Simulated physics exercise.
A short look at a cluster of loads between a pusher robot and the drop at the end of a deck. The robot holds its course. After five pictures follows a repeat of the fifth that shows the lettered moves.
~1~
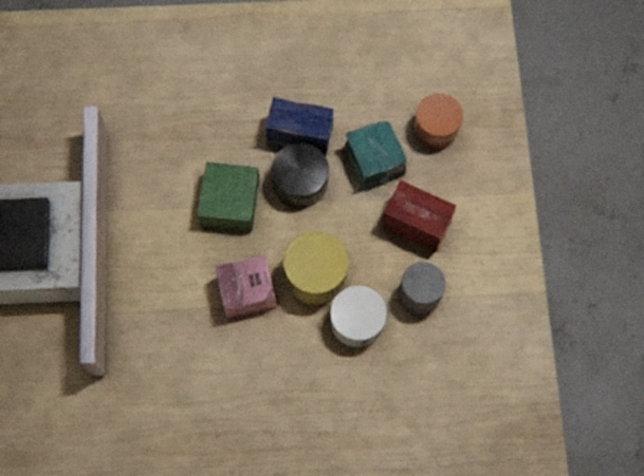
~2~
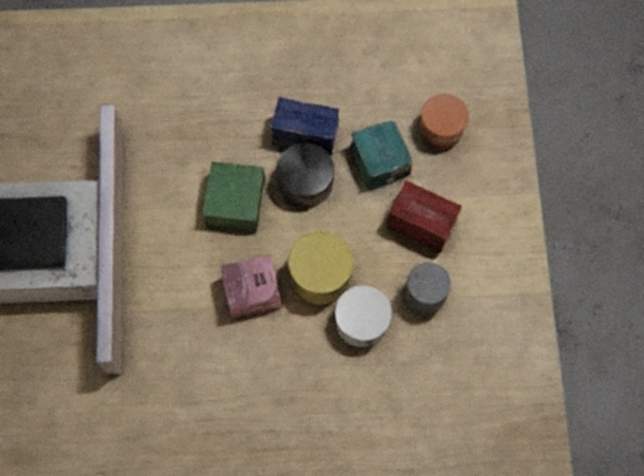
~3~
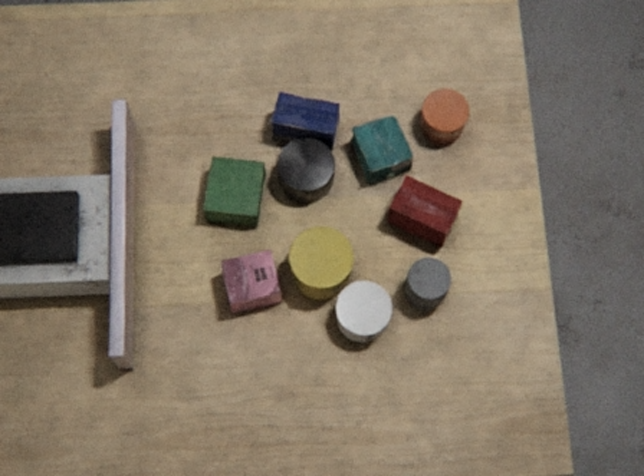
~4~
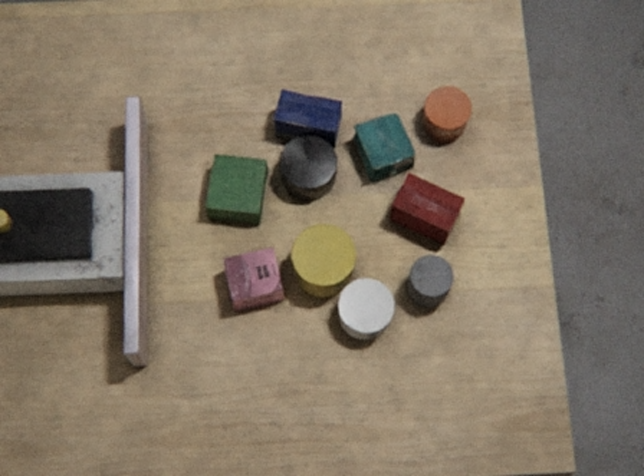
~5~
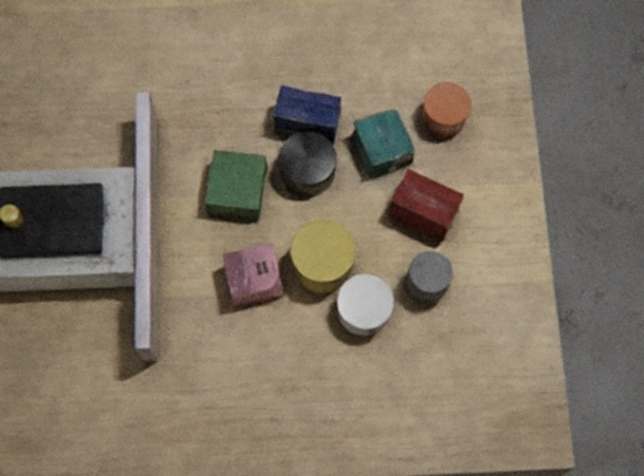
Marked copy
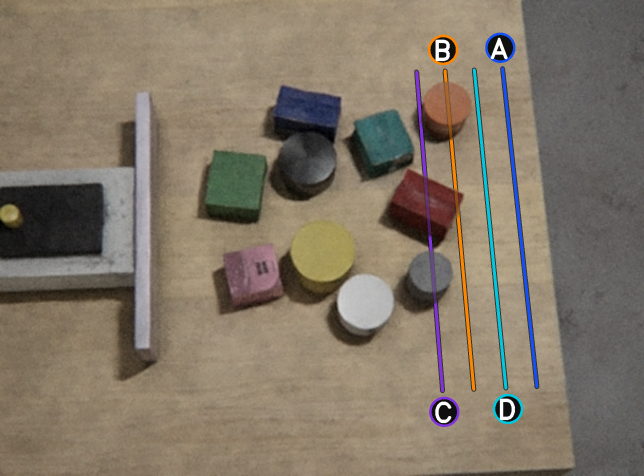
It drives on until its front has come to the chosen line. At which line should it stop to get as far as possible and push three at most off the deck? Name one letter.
No farther than B.
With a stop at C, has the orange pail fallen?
No.
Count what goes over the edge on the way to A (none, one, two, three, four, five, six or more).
Six or more.
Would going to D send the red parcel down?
Yes.
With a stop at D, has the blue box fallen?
No.
On the marked copy, A at (519, 220); B at (459, 223); C at (429, 224); D at (489, 221).
With B. Early on, robot (174, 214); turquoise parcel (391, 142); white pail (372, 310).
Further on, robot (289, 210); orange pail (487, 77); turquoise parcel (483, 120).
At the end, robot (377, 206); red parcel over the edge; turquoise parcel over the edge; two fallen.
As for the rest, A drops seven; C is within the limit but short; D drops five.
